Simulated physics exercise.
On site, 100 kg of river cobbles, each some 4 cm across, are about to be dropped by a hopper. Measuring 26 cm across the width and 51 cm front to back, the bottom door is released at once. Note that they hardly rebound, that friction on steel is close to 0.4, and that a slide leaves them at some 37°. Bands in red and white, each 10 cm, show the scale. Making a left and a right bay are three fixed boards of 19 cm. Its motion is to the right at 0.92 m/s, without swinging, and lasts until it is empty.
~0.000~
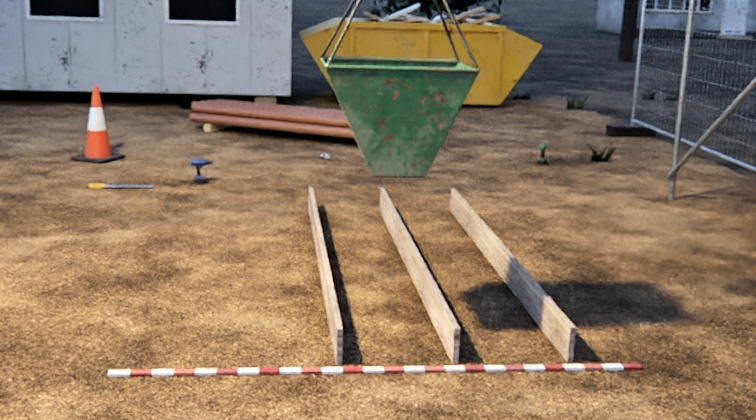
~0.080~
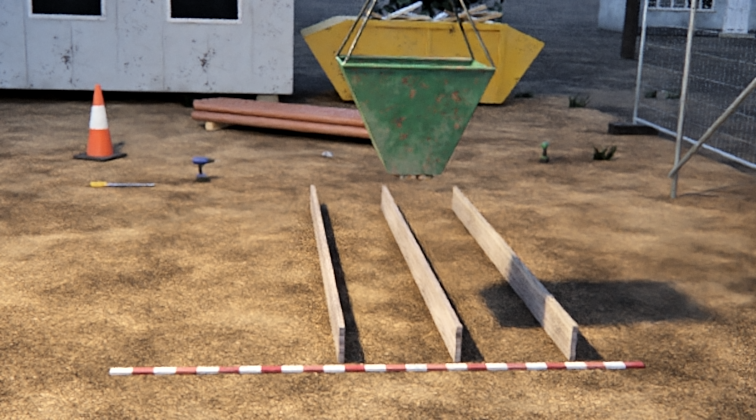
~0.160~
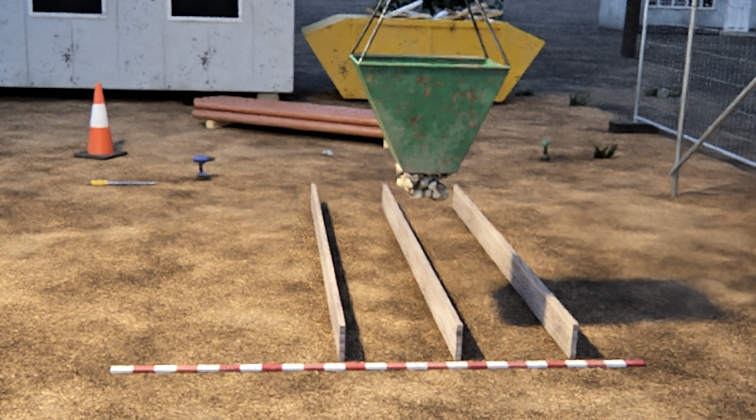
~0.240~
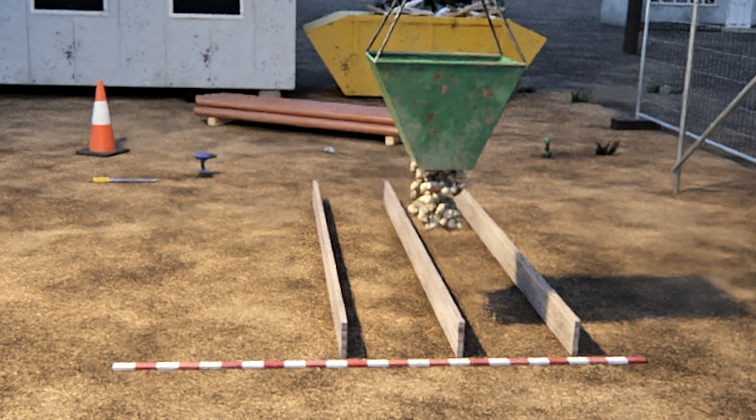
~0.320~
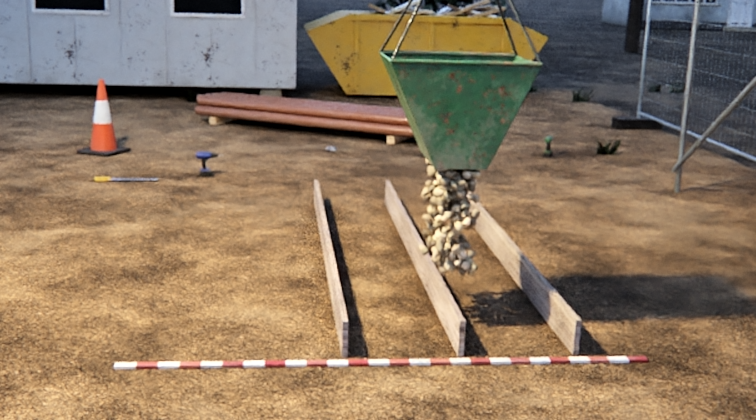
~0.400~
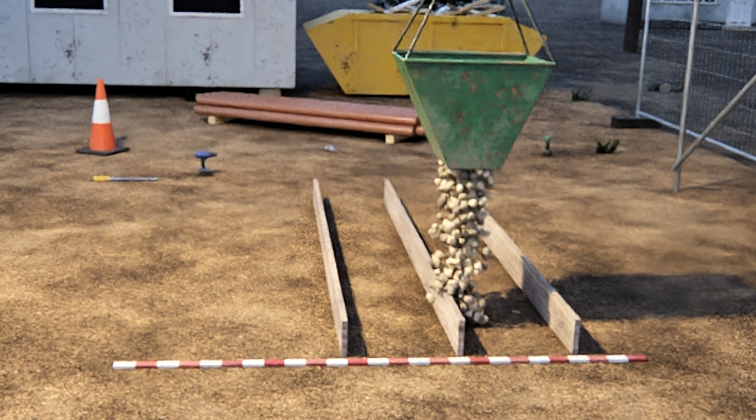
On a dirt building site, a green hopper hanging from above moved slowly to the right over three upright boards, then released pale stones from its bottom in a steadily lengthening stream.
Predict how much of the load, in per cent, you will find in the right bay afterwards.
About 94 per cent of the load.
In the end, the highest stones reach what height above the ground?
About 22 cm above the ground.
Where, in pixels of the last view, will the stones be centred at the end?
I'd point to close to (502, 304) in the last picture.
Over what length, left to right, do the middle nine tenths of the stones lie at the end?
It covers roughly 50 centimetres from left to right.
After 0.7 s, 0 % in the hopper, 1 % falling or lying in the left bay, 99 % falling or lying in the right bay; the stones farthest right are at (541, 311).
After 1.1 s, 0 % in the hopper, 1 % falling or lying in the left bay, 94 % falling or lying in the right bay, 4 % falling or lying right of the bays; the stones farthest right are at (619, 310).
After 1.7 s, 0 % in the hopper, 1 % falling or lying in the left bay, 94 % falling or lying in the right bay, 4 % falling or lying right of the bays; the stones farthest right are at (681, 301).
After 2.6 s, 0 % in the hopper, 1 % falling or lying in the left bay, 94 % falling or lying in the right bay, 4 % falling or lying right of the bays; the stones farthest right are at (685, 301).
After 4.5 s, 0 % in the hopper, 1 % in the left bay, 94 % in the right bay, 4 % right of the bays; the stones farthest right are at (685, 301).
